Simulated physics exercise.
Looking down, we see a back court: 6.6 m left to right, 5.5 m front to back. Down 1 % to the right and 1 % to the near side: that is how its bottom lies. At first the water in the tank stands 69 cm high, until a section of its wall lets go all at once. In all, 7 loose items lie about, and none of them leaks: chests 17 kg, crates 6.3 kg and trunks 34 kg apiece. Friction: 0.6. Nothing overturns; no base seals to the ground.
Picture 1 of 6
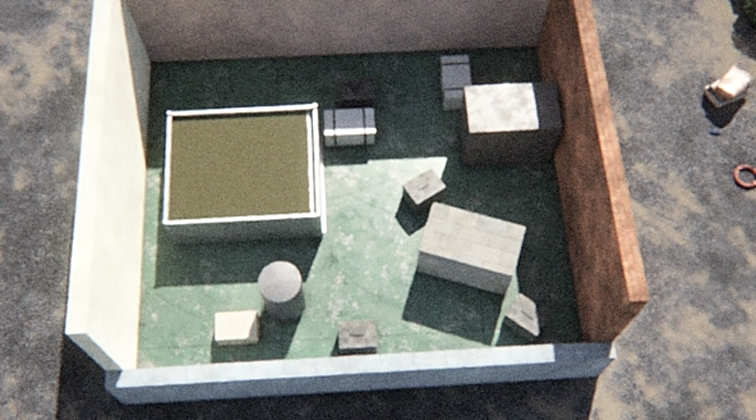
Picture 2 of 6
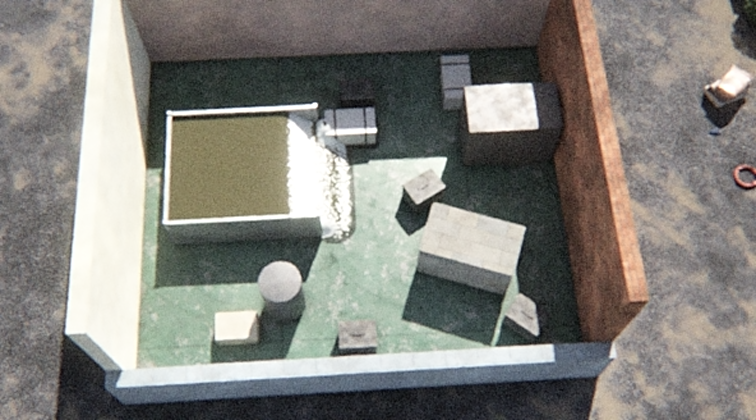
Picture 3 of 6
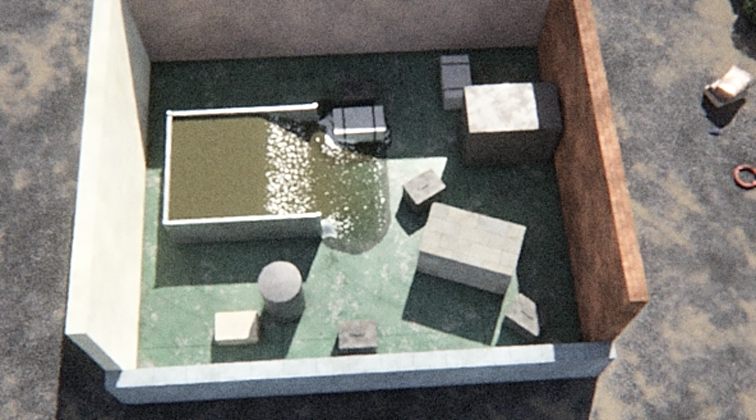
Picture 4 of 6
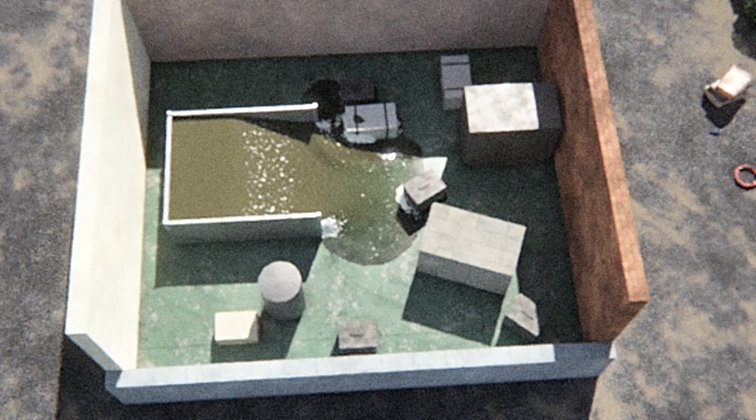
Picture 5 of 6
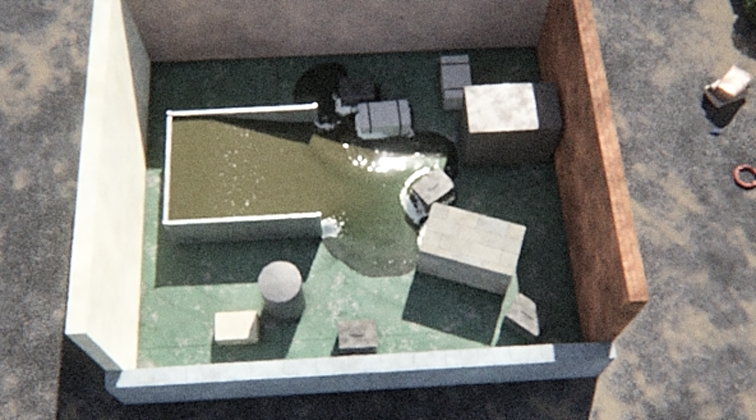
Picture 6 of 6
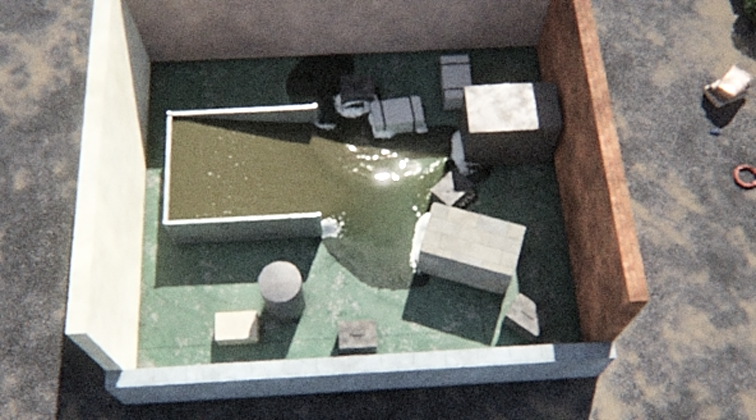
Murky water bursts from the open right side of a raised tank in a walled court and spreads across the green floor. It pushes a grey trunk beside the opening steadily rightward, then reaches a smaller block near the middle and shifts it right too, while the larger boxes stay put.
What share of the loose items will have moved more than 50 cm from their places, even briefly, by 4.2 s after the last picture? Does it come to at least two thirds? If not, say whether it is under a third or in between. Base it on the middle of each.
Yes. Top band.
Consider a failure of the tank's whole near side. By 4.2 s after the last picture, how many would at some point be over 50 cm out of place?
Then 3.
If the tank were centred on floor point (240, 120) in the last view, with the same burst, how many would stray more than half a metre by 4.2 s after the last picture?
Result: 5.
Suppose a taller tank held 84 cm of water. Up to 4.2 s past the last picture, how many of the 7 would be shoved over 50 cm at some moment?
It would come to 6 of them.
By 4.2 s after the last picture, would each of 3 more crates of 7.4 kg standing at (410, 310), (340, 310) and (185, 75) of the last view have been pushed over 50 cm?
Well, in turn they are above that, below that and below that.
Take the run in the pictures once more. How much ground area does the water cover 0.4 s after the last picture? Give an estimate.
Some 14 m2 of it.
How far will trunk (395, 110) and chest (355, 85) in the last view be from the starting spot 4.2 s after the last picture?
140 cm and 40 cm.
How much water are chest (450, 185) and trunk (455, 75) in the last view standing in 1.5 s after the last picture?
I'd estimate 10 cm for the first and 9 cm for the second.
Then, 0.4 s after the last picture 2 of 7 are over 50 cm from their spots; 0 afloat.
Then, 1.5 s after the last picture 4 of 7 are over 50 cm from their spots; 1 afloat.
Then, 2.8 s after the last picture 4 of 7 are over 50 cm from their spots; 4 afloat.
Then, 4.2 s after the last picture 4 of 7 are over 50 cm from their spots, and 6 have been at some point; 4 afloat.
